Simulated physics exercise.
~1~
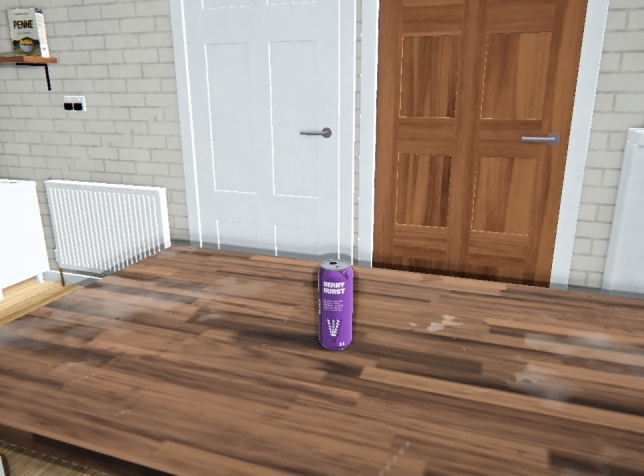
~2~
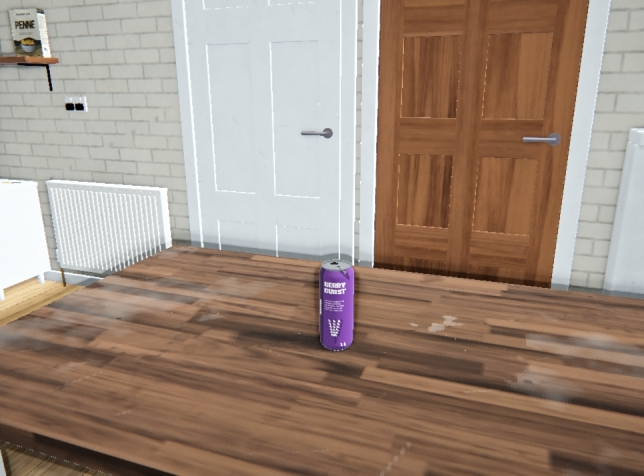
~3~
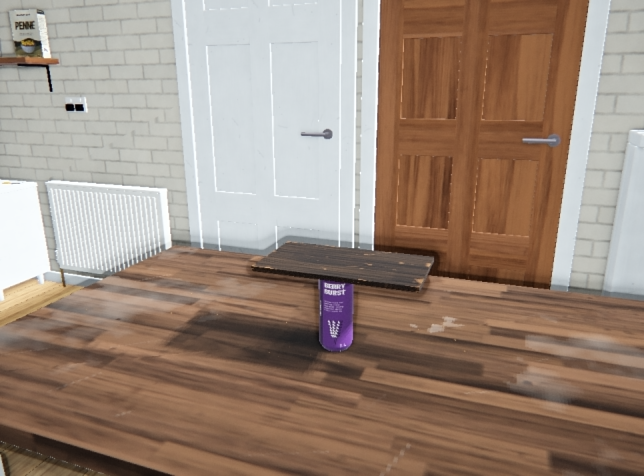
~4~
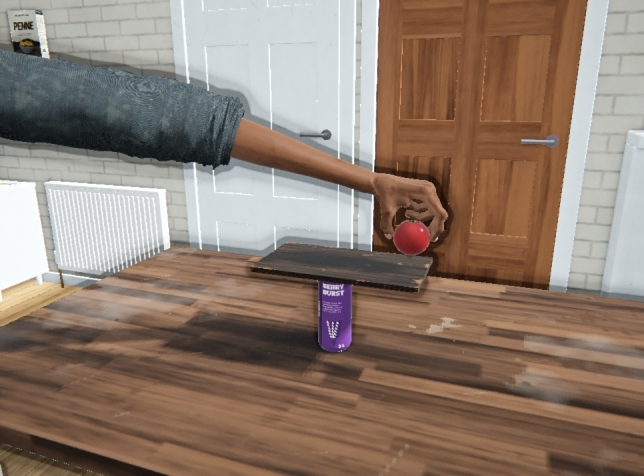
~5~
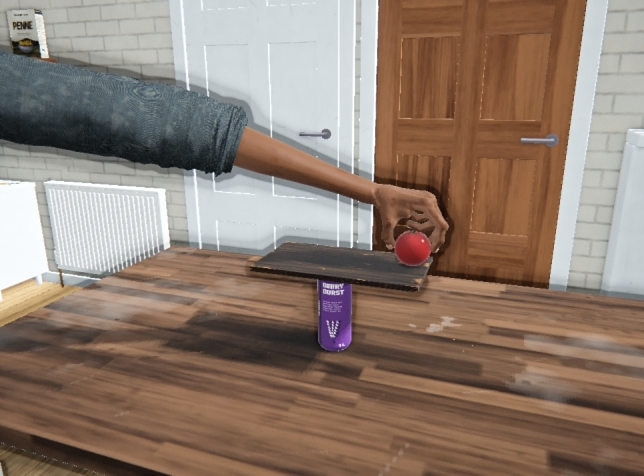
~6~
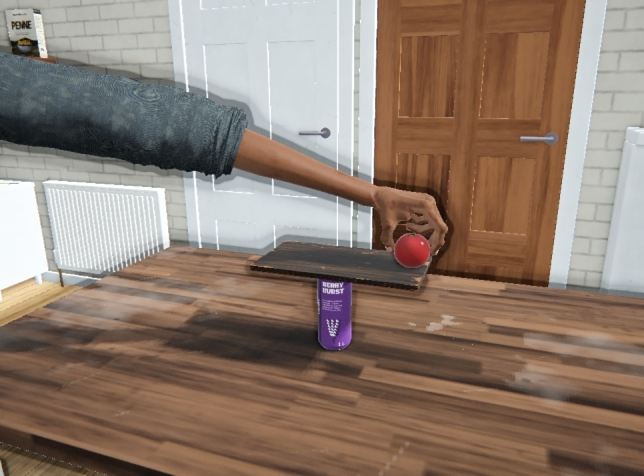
A dark board appears flat on top of a purple can standing on a wooden table, and then a hand reaching in from the left lowers a red tomato onto the board's right end, keeping hold of it.
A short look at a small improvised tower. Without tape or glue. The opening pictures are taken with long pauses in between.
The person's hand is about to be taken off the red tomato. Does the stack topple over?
Fails to stand.
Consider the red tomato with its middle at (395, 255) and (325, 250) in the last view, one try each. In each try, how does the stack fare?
First case: It collapses; second case: It remains standing.
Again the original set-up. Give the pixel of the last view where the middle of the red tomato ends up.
I'd say around (404, 340) in the last view.
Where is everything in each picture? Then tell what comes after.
In the first picture, the last thing is not in view yet.
In the second picture, the last thing is not in view yet.
In the third picture, the last thing is not in view yet; black board (345, 264).
The fourth picture shows on its way; red tomato (412, 237); black board (344, 264).
The fifth picture shows on its way; red tomato (413, 248); black board (344, 263).
The sixth picture shows set down, still held; red tomato (412, 250); black board (343, 262).
Then, 0.30 s after the last picture, red tomato now fallen; black board tipped 48° from how it was.
Then, 0.50 s after the last picture, black board on its side.
Then, 0.90 s after the last picture, black board now fallen.
By the end, fallen, black board and red tomato; purple can in place. Seen from the same camera at the end, red tomato near (404, 340). The stack gives way.
